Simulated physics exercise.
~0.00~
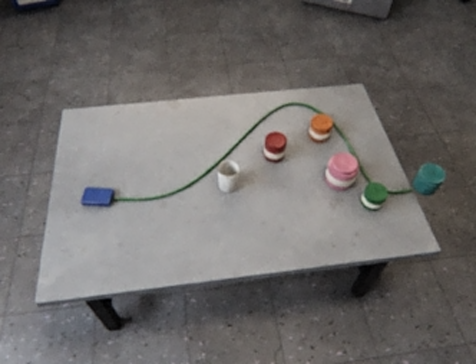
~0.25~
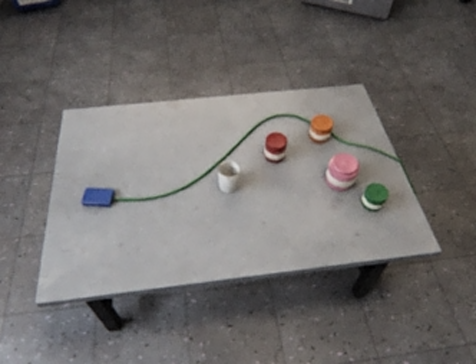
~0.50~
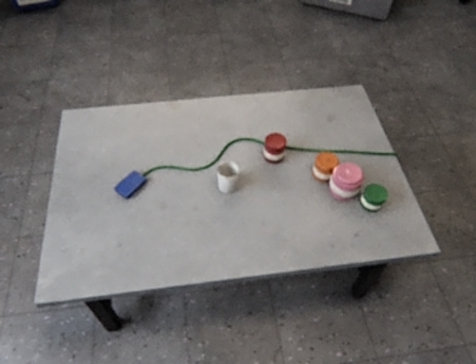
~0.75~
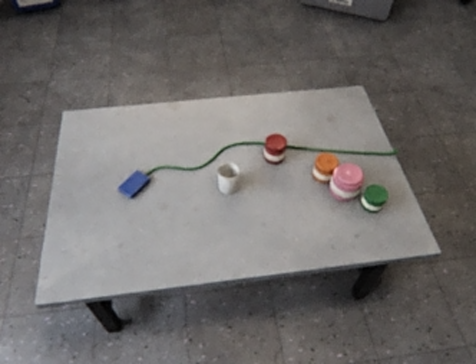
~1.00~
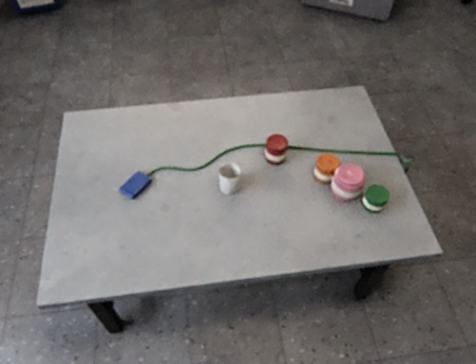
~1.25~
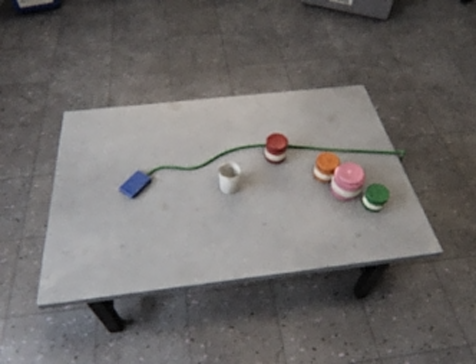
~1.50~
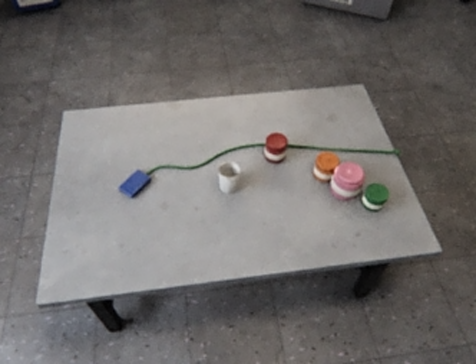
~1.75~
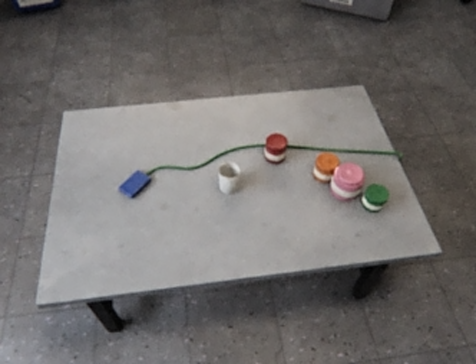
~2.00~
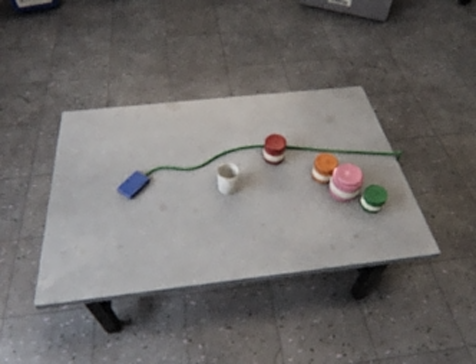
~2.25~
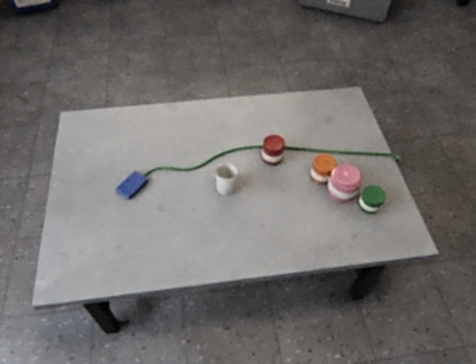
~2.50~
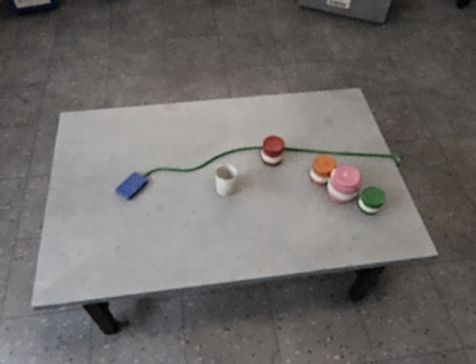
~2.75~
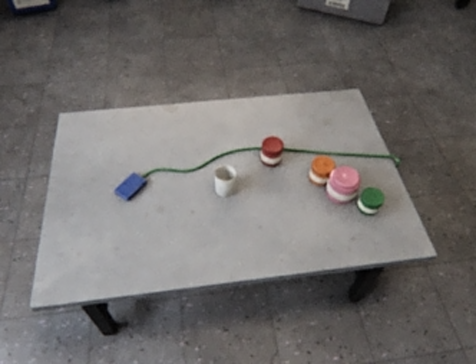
Grey table with teal speaker dropping off the right edge, its green cable dragging a blue phone and shifting orange and pink jars.
